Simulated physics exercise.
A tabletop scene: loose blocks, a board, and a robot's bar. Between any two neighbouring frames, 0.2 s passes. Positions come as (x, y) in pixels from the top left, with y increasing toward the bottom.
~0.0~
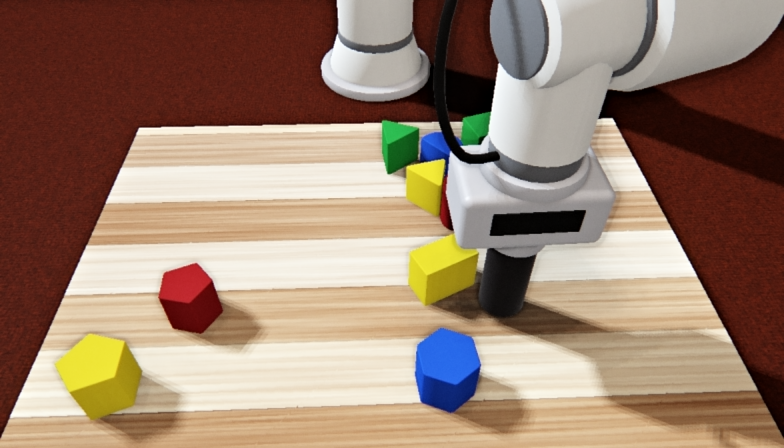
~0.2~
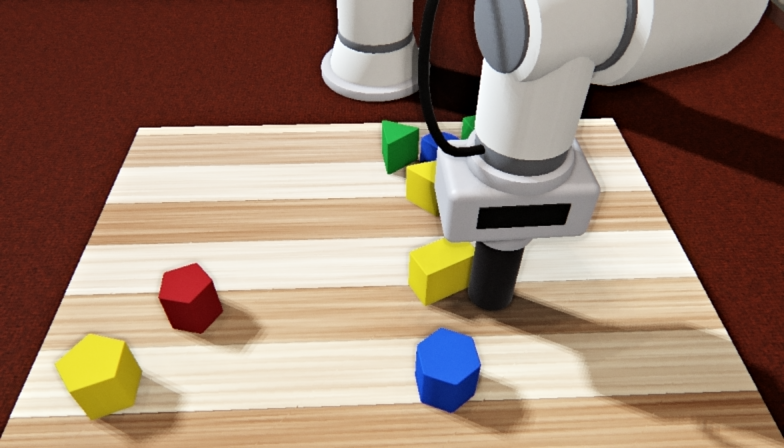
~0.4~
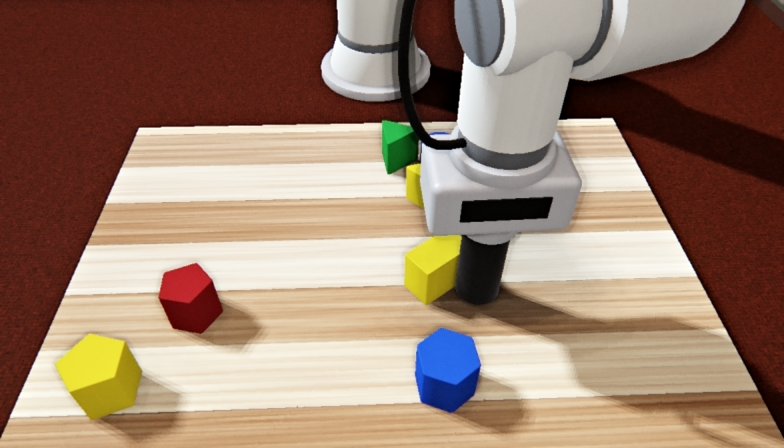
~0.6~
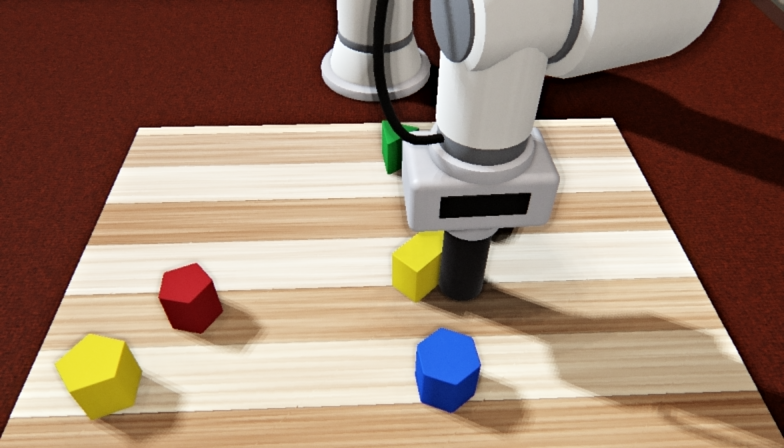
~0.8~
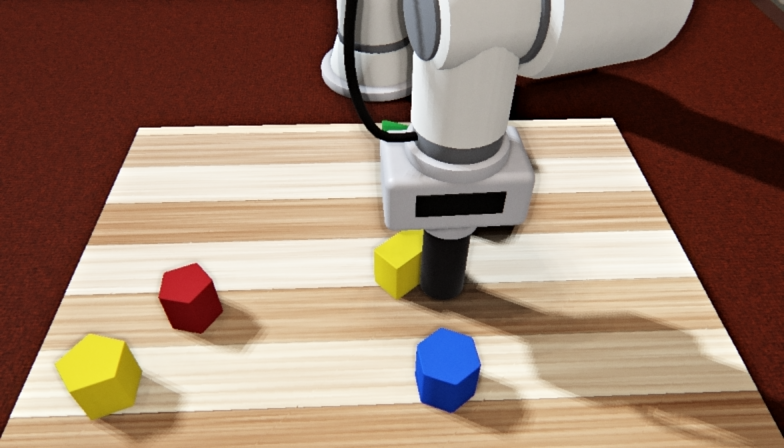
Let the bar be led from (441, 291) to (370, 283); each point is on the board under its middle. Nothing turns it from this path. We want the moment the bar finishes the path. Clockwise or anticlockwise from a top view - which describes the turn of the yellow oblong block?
It twists with the clock when seen from above.
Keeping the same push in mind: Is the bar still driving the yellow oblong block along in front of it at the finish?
Yes, it checks out.
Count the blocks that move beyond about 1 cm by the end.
I'd say just one block gets shifted by more than about 1 cm.
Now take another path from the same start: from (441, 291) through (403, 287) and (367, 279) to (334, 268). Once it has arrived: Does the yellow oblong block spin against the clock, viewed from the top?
I'd say no.
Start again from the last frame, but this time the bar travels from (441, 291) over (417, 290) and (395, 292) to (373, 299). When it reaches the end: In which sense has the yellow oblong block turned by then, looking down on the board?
Direction: Clockwise.
On the path given first. Halfway along, bar at (404, 279); yellow oblong block at (373, 236).
At the end, bar at (369, 275); yellow oblong block at (344, 228), turned 20° clockwise; blue hexagon still.
